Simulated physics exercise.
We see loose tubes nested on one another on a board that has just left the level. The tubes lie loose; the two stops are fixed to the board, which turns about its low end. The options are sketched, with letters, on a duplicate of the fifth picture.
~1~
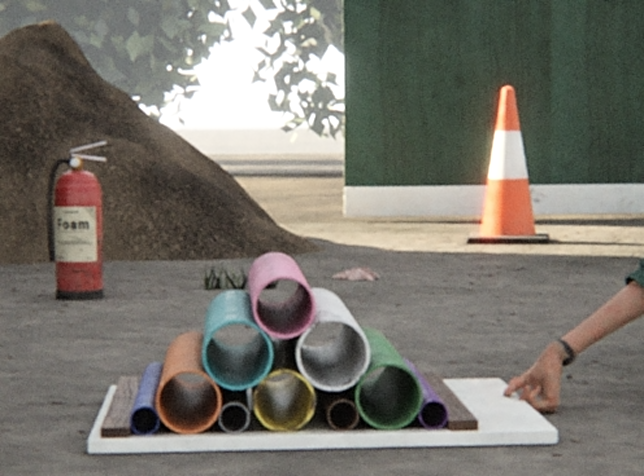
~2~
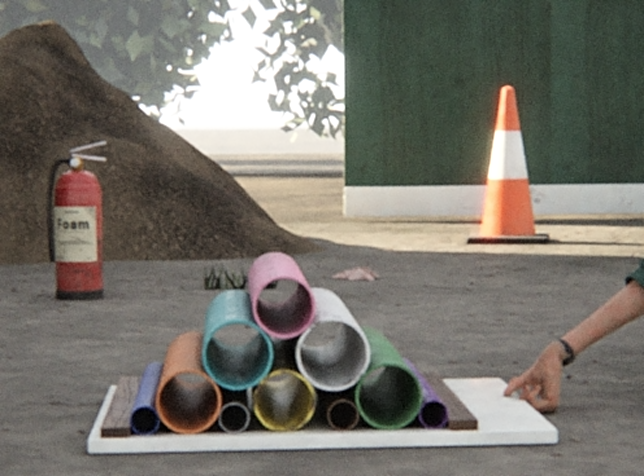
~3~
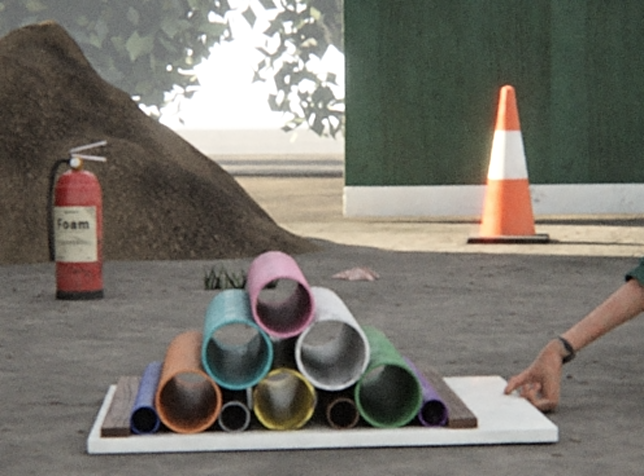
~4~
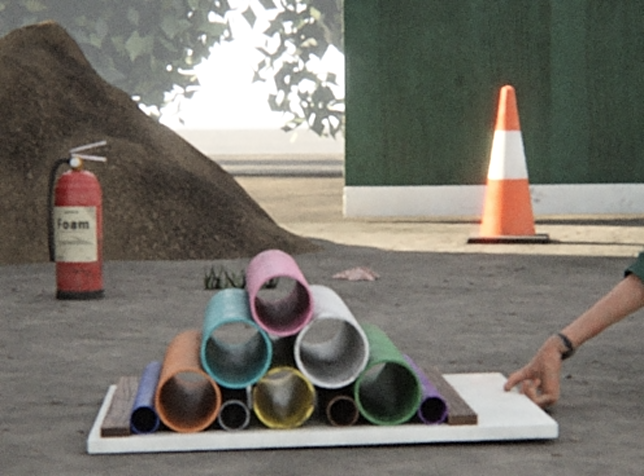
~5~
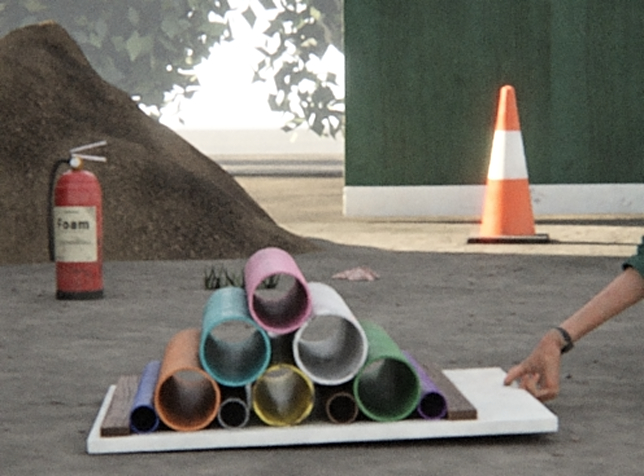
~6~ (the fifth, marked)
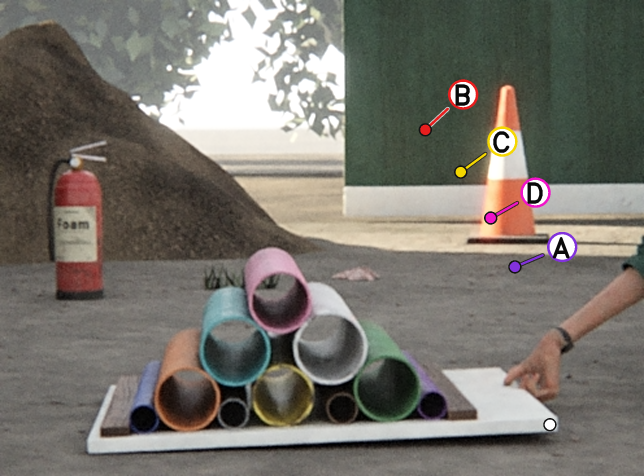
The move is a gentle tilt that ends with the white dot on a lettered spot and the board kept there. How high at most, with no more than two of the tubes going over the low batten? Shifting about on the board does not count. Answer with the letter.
The highest mark that will do is C.
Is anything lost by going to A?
No, at A.
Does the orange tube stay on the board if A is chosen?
Yes, with A.
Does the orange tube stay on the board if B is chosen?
No.
On the marked copy, A at (515, 267); B at (425, 130); C at (461, 172); D at (491, 218); the white dot at (550, 425).
With C. Early on, board at 20°.
Further on, board at 36°.
At the end, board at 36°, none over the low batten.
As for the rest, A none over the low batten; B ten over the low batten; D none over the low batten.
